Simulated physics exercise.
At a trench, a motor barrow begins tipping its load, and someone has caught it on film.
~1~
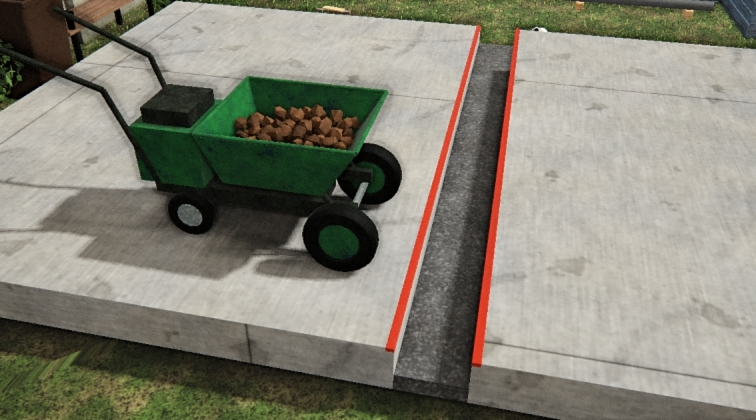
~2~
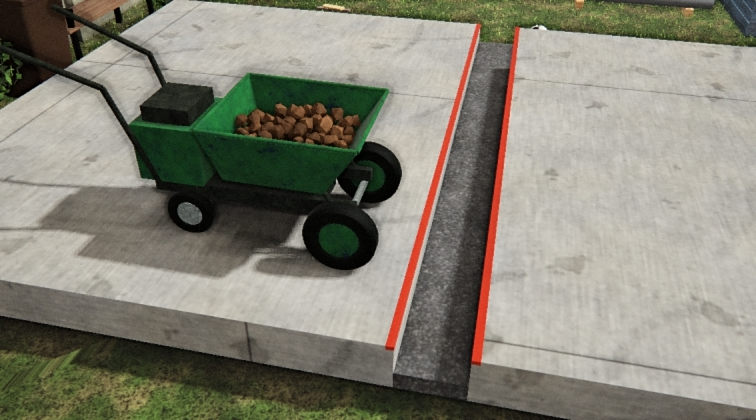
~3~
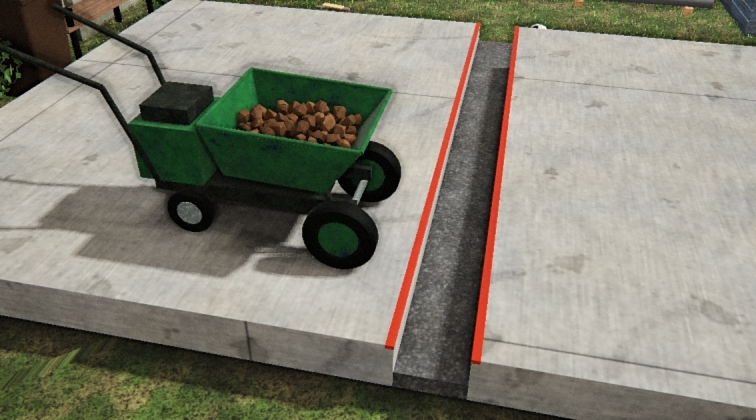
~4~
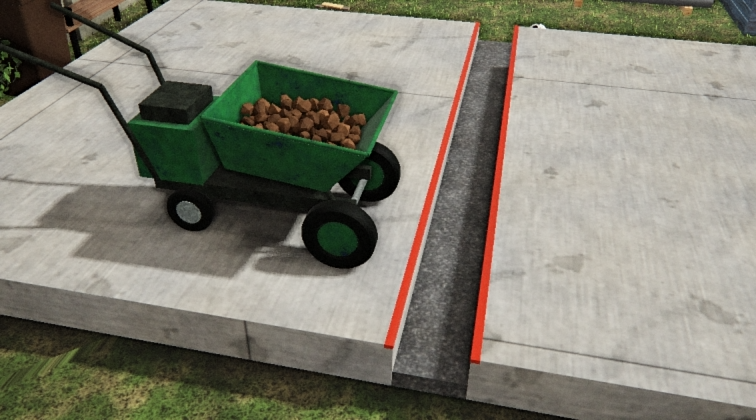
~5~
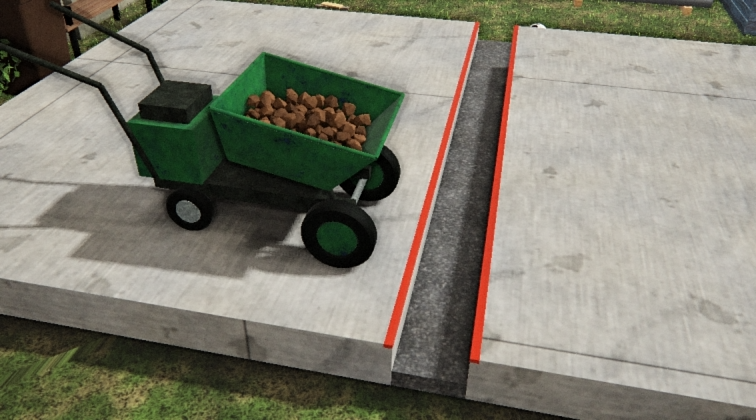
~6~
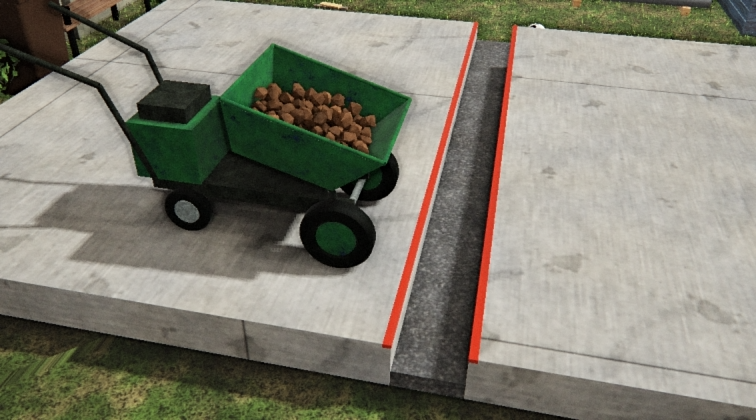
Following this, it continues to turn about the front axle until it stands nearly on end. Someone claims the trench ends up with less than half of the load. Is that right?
Not right, it ends up with more than half.
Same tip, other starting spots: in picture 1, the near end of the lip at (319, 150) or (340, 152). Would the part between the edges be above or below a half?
Lab note - position 1: A majority share; position 2: A majority share.
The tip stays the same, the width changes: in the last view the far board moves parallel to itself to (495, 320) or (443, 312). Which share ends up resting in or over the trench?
For the first it's 80 per cent, for the second 20 per cent.
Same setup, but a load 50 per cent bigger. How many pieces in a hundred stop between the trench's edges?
My estimate is near 60 per cent.
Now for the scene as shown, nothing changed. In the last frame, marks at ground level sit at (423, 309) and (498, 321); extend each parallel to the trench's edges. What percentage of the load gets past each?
Respectively 80 and 10 %.
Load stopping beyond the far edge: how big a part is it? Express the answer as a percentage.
Share: Near 15 %.
Just after the last frame, skip tipped steeply; every one in the skip.
A moment on, skip tipped steeply; almost all in the skip; just a few in or heaped over the trench; just a few falling.
Further on, skip tipped right over; roughly half in the skip; roughly a third in or heaped over the trench; about a tenth beyond it; just a few falling.
When it is over, skip tipped right over; about a tenth in the skip; the larger part in or heaped over the trench; about a tenth beyond it.
